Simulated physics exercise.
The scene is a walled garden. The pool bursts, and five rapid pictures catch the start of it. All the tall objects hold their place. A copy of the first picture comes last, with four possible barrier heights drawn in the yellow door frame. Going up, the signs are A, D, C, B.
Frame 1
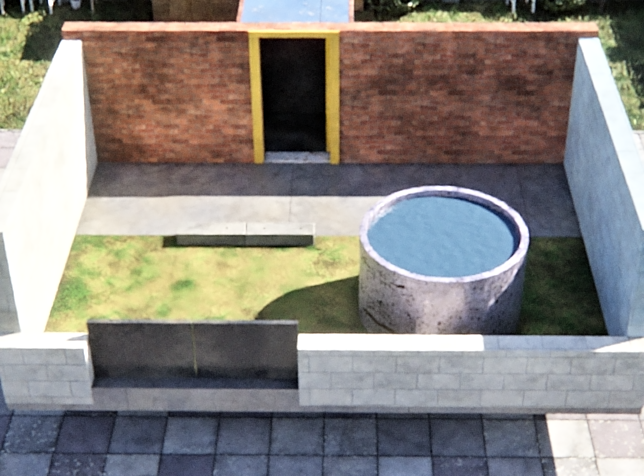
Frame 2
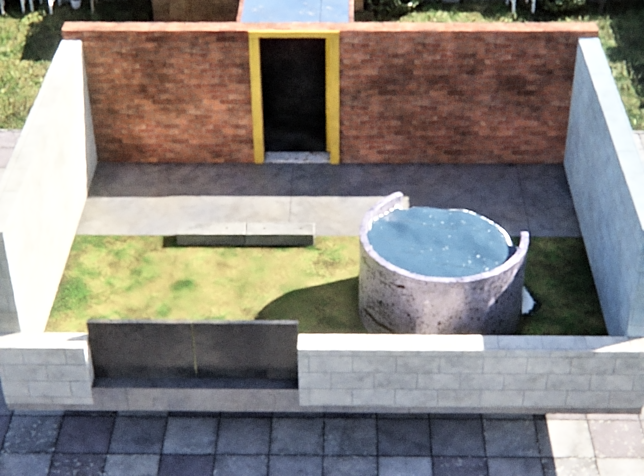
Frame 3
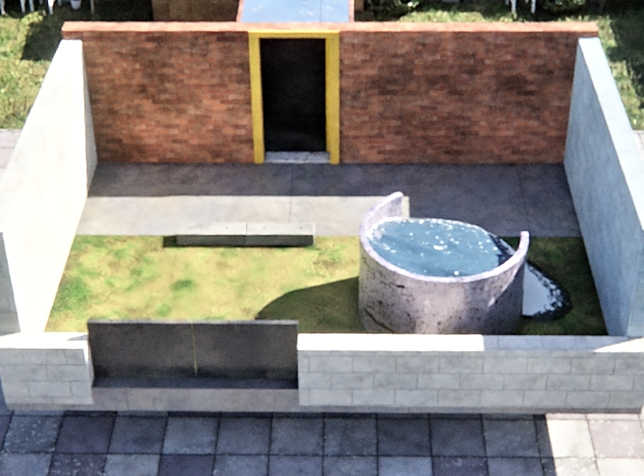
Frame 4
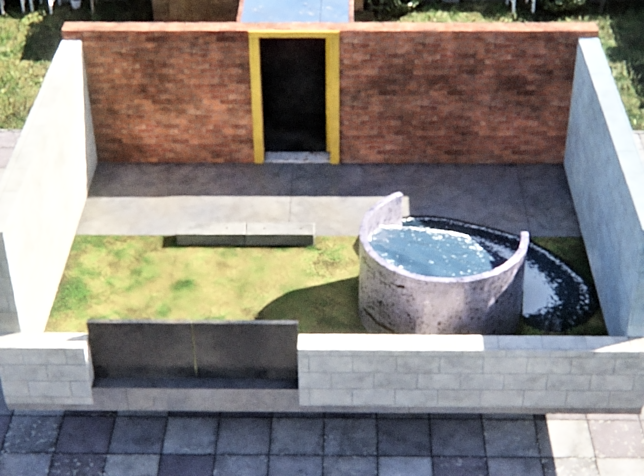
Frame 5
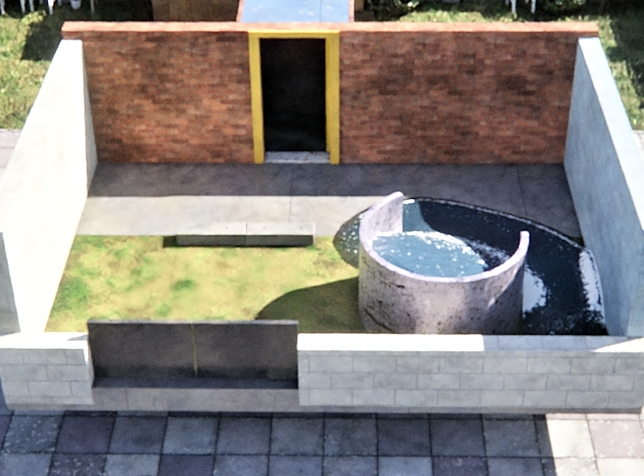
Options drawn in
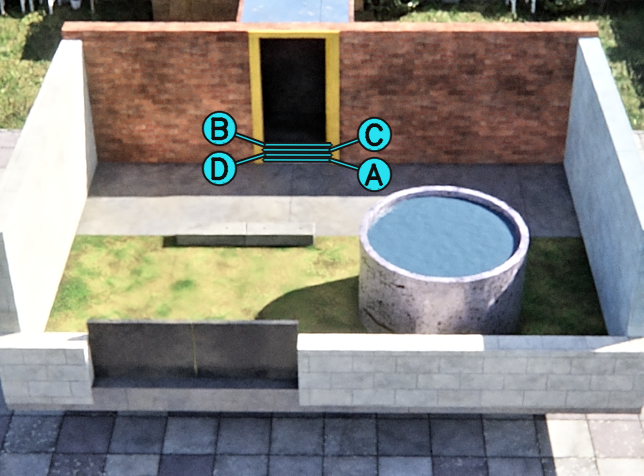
Water sits level in a round stone pool inside a walled garden, until the far right side of the pool's rim gives way. It pours out behind the pool, spreading along the right wall and over the grass, then back across the paving toward the brick wall, as the level inside drops.
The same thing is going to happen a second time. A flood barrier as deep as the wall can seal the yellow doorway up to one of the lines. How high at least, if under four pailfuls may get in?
It is D.
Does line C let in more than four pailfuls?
No, not at all.
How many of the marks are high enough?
Three of them.
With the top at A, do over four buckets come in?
Yes, that goes wrong.
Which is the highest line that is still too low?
A.
In cyan, A at (297, 159); B at (297, 144); C at (297, 149); D at (297, 154); from the bottom up A, D, C, B.
With A, about 8 bucketfuls get in.
With B, nothing gets over.
With C, nothing gets over.
With D, a splash gets over, under a bucket.
